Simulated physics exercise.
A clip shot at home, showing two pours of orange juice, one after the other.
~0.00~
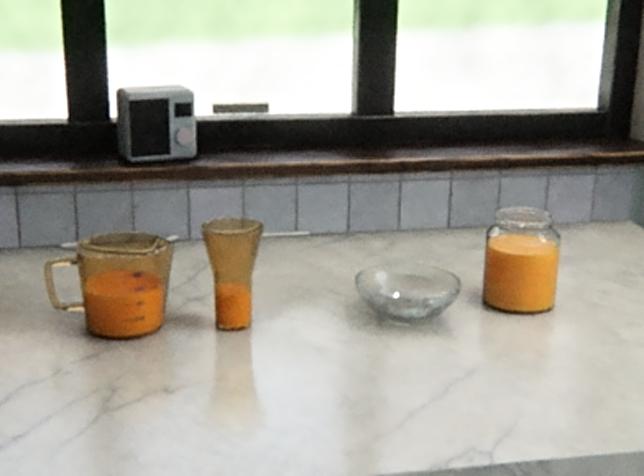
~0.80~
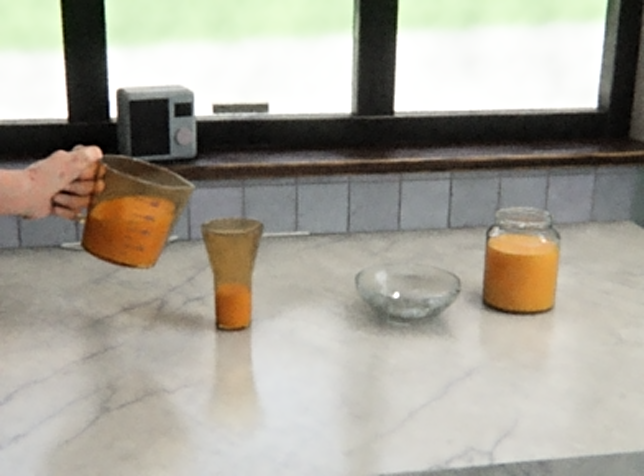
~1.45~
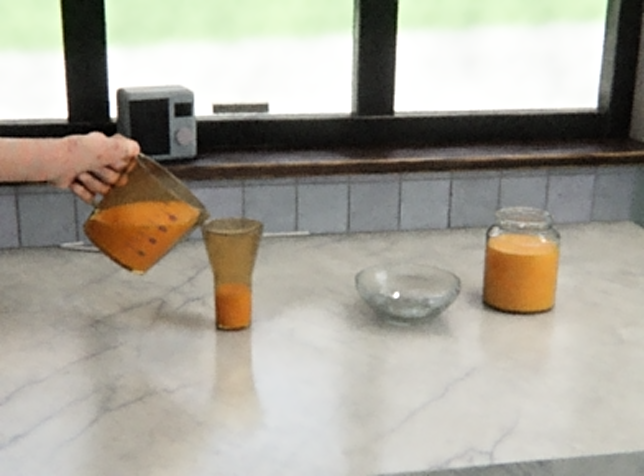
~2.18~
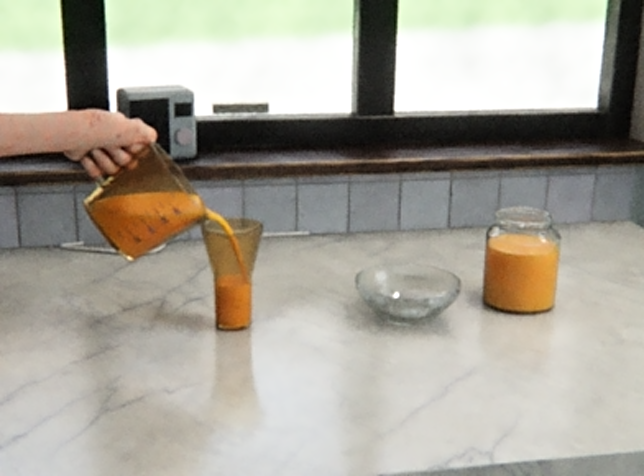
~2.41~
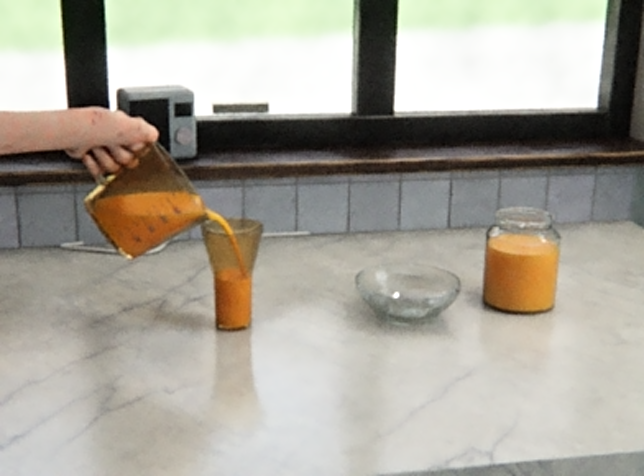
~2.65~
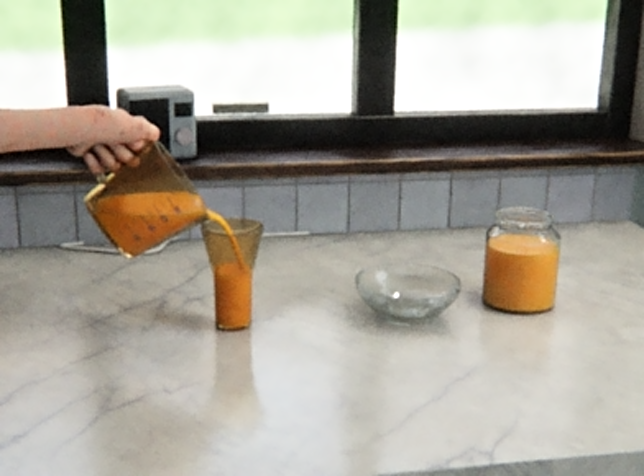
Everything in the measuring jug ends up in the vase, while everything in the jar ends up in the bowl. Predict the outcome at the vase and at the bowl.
The vase is not roomy enough, the bowl is not roomy enough.
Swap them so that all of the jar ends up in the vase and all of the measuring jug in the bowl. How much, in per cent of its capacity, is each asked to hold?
Load vs capacity: 220 % first, then 80 %.
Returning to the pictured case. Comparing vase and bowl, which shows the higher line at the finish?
That would be in the vase.
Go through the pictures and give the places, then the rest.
In the first frame, both stand on the top; measuring jug (123, 284) about half full; jar (521, 257) about two thirds full; vase (233, 274) about a third full; bowl (407, 295) empty.
In the second frame, the hand lifts the measuring jug; measuring jug about half full, surface at (132, 210); vase about a third full, surface at (233, 290).
In the third frame, the measuring jug is brought over; measuring jug (144, 214) tipped 40° with all of its load; vase (233, 274) about a third full.
In the fourth frame, a stream runs into the vase; measuring jug (146, 203) tipped 55° with nearly all of its load; vase about half full, surface at (233, 282).
In the fifth frame, a stream runs into the vase; measuring jug (146, 201) tipped 55° with nearly all of its load; bowl (407, 295) empty.
In the sixth frame, a stream runs into the vase; measuring jug (147, 201) tipped 55° with nearly all of its load; jar about two thirds full, surface at (523, 245); vase about half full, surface at (233, 270); bowl (407, 295) empty.
After 5.4 s, the vase is nearly full.
After 9.2 s, the vase is full to the brim and has run over.
After 23.5 s, the vase is full to the brim and has run over; the bowl is full to the brim and has run over.
